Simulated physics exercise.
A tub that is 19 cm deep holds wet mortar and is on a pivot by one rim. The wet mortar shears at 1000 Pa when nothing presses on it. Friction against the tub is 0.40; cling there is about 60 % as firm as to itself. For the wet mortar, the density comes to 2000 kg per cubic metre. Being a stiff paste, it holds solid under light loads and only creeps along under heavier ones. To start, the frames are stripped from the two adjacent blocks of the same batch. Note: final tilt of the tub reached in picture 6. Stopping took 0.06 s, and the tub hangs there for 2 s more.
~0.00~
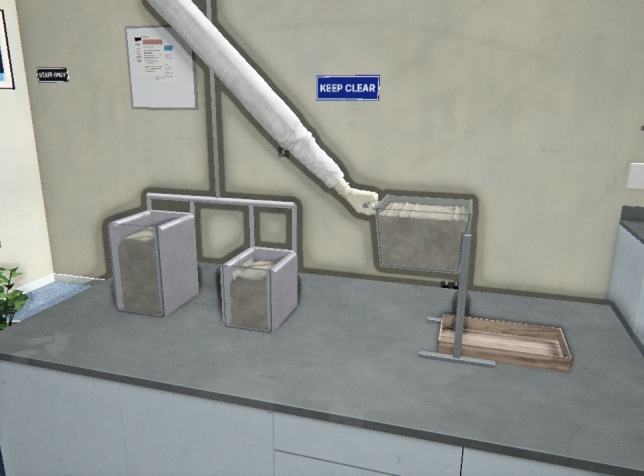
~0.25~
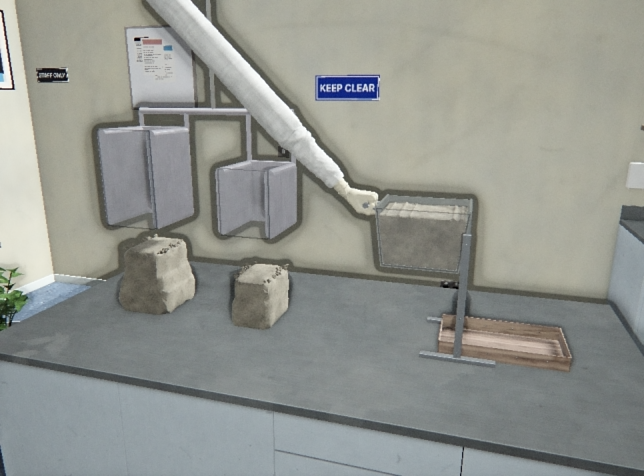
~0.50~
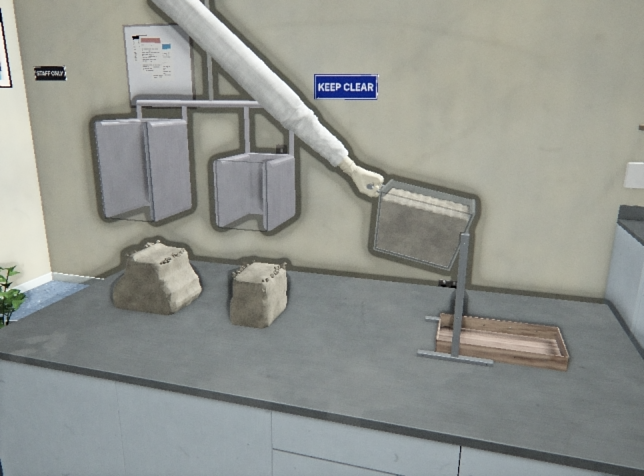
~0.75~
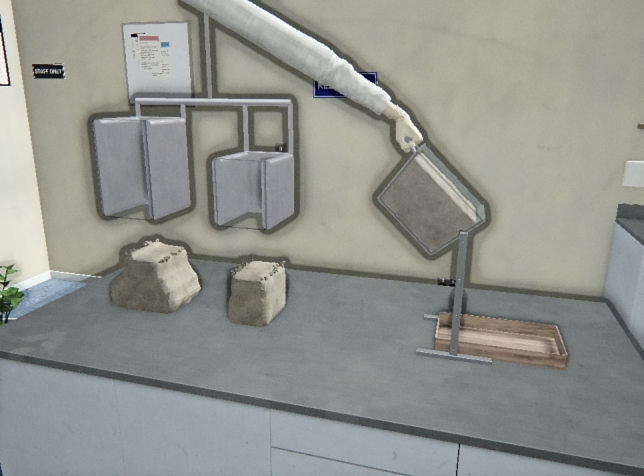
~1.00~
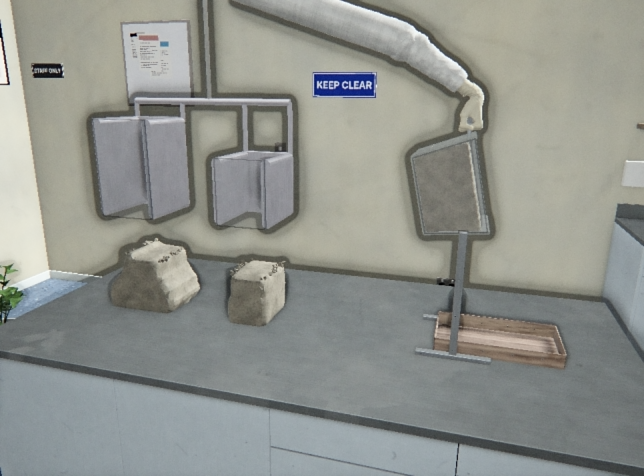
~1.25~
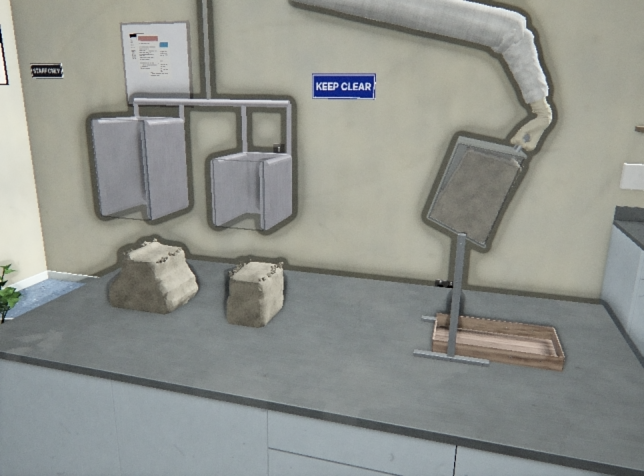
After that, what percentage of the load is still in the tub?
Roughly 6 %.
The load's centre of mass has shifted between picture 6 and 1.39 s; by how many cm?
The distance comes to some 9 cm.
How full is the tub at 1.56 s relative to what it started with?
About 18 %.
After 1.39 s, the tub is at 107 degrees and holds 56 %.
After 1.56 s, the tub is at 107 degrees and holds 18 %.
After 1.73 s, the tub is at 107 degrees and holds 6 %.
After 1.90 s, the tub is at 107 degrees and holds 6 %.
After 3.25 s, the tub is at 107 degrees and holds 6 %.
